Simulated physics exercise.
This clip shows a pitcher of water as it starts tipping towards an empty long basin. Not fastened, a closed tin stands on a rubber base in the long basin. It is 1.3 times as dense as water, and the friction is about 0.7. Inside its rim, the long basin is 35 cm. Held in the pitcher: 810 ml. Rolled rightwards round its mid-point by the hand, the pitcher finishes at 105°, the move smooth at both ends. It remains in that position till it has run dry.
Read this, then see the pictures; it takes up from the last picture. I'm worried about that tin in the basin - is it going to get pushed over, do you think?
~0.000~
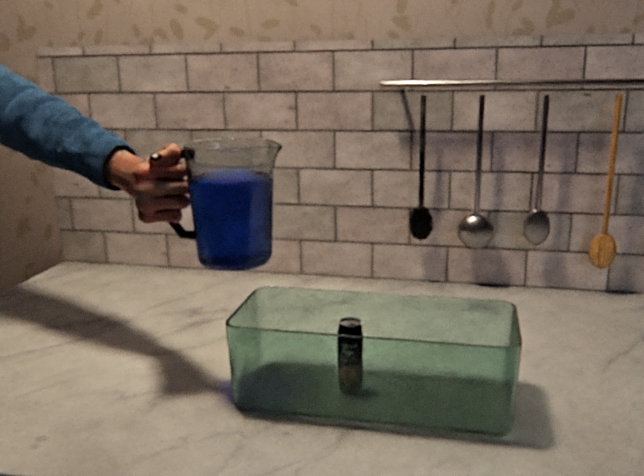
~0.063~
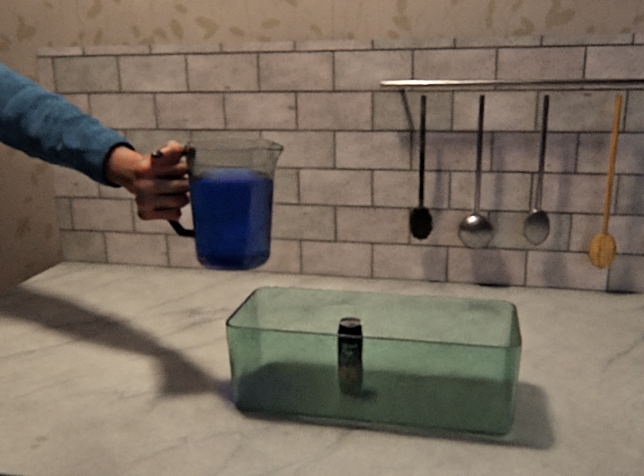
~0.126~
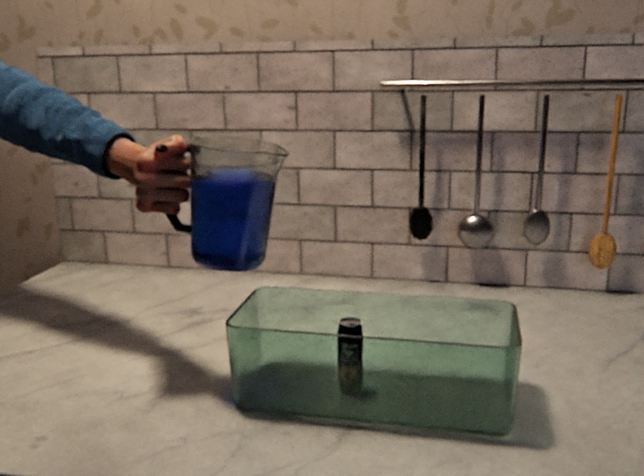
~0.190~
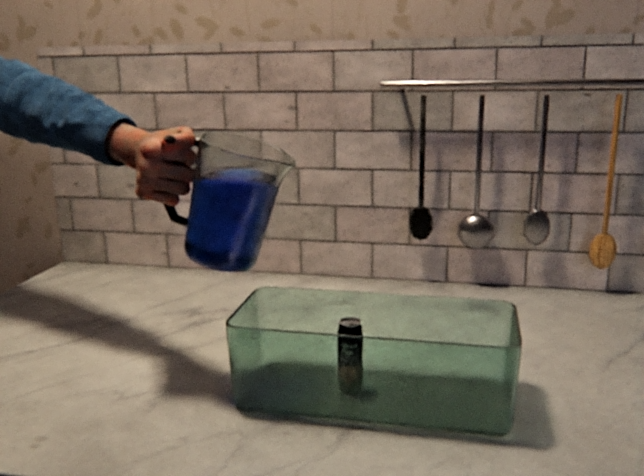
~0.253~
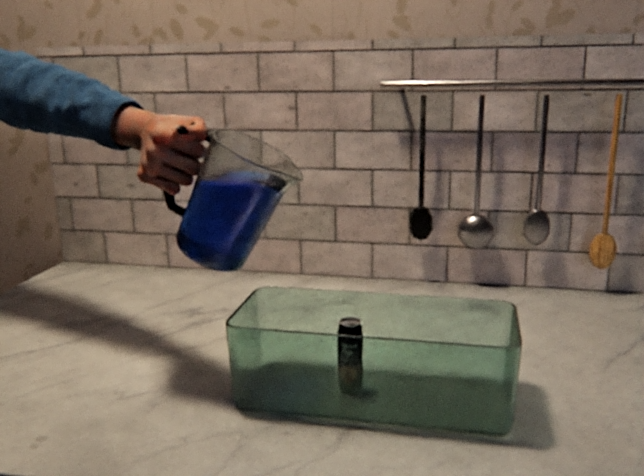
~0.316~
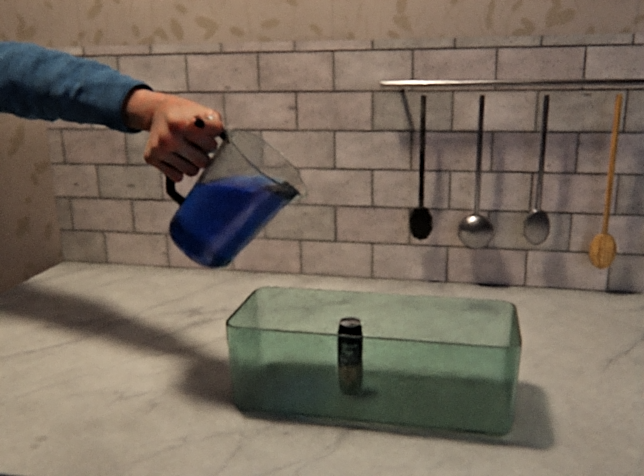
Yes, I expect it to go down.
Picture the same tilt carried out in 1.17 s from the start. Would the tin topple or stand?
Then the tin tumbles.
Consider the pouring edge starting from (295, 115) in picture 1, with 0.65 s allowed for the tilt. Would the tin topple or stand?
Then it stays on its base.
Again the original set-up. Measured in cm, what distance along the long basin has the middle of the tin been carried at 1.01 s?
About 9 cm.
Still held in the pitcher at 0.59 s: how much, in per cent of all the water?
I'd estimate some 68 % remains.
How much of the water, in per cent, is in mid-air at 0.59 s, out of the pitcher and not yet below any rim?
Around 20 in a hundred.
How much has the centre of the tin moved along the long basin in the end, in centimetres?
8.5 cm.
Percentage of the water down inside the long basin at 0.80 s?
Some 60 percent of the total.
After 0.59 s the tilt is 95° and 69 per cent is still to pour; the tin stands where it began.
After 0.80 s the tilt is 105° and 22 per cent is still to pour; the tin stands 1 cm from where it began.
After 1.01 s the tilt is 105° and 4 per cent is still to pour; the tin lies on its side.
After 1.24 s the tilt is 105° and 0 per cent is still to pour; the tin lies on its side.
In the end the tin lies on its side.
